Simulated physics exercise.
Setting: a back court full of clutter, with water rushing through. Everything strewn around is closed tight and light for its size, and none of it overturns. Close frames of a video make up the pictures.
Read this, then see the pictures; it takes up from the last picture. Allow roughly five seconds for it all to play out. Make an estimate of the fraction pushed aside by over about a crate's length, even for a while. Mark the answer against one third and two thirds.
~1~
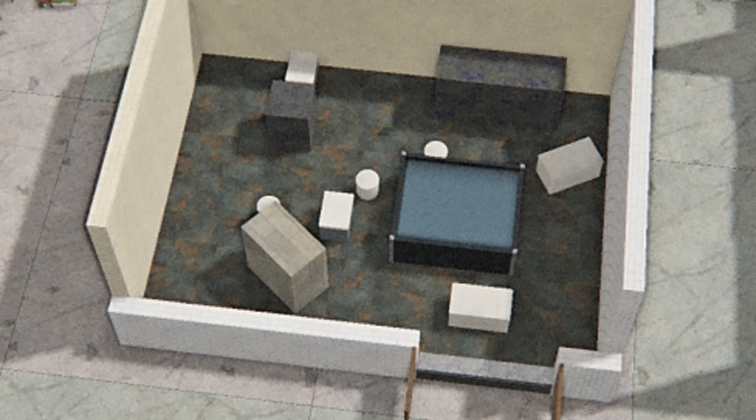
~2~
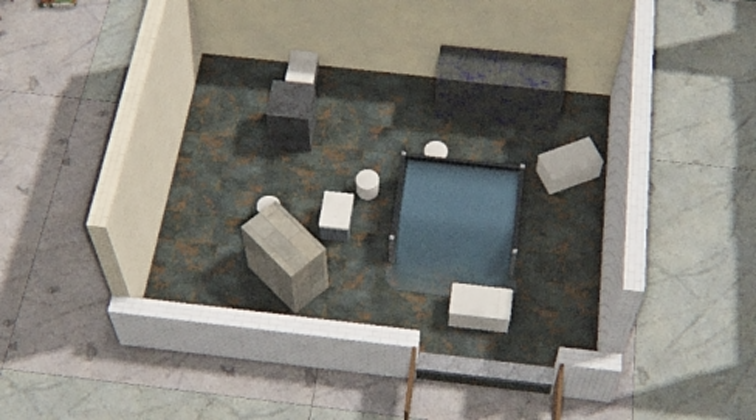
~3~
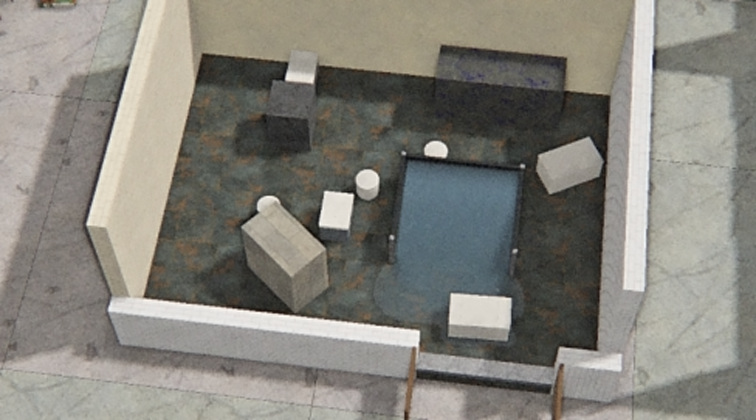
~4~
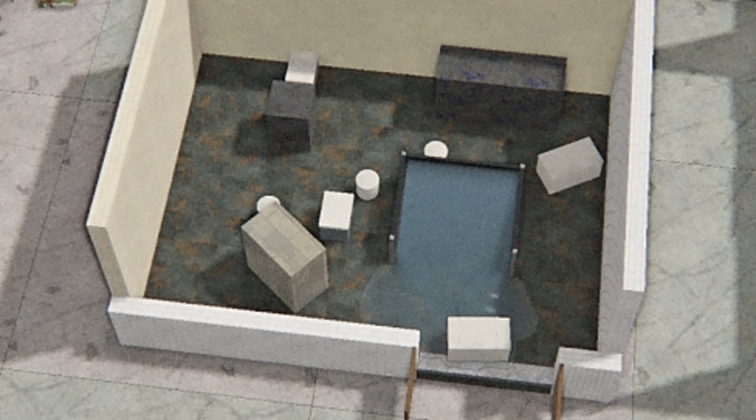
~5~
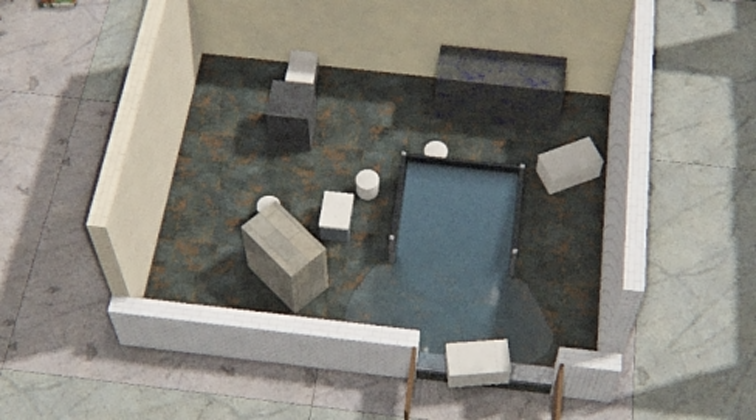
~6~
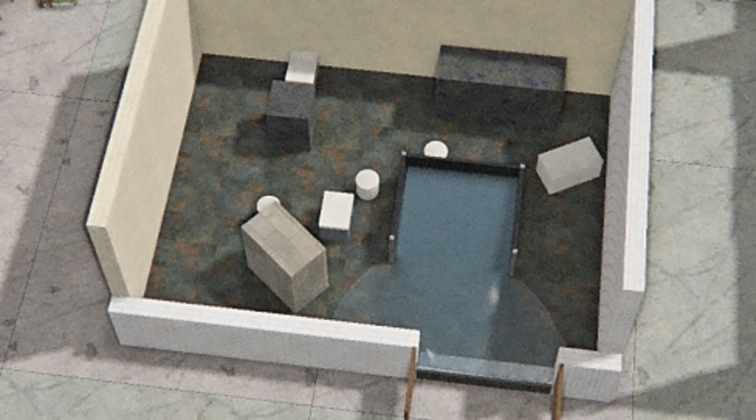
Fewer than a third of them.
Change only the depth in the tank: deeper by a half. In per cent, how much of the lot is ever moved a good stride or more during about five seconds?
I'd put it near 30 out of a hundred.
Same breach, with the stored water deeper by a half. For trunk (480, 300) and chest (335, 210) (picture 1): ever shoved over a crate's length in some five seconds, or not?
Each in sequence - carried at least that far, carried at least that far.
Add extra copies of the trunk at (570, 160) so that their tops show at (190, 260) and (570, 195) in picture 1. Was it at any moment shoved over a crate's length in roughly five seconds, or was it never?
First one cleared the mark, second one missed the mark.
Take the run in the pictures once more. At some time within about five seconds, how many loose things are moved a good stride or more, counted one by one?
That works out to 2.
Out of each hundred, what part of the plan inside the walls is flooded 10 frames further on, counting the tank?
35 %.
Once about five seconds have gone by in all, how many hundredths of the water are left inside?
I'd say close to 44 percent.
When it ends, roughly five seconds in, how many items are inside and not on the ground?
It works out to 0.
A moment on, 1 of 7 are well off their spots; 0 afloat.
Next, 1 of 7 are well off their spots; 0 afloat.
Later, 1 of 7 are well off their spots; 0 afloat.
In the end, 2 of 7 are well off their spots, and 2 have been at some point; 0 afloat.
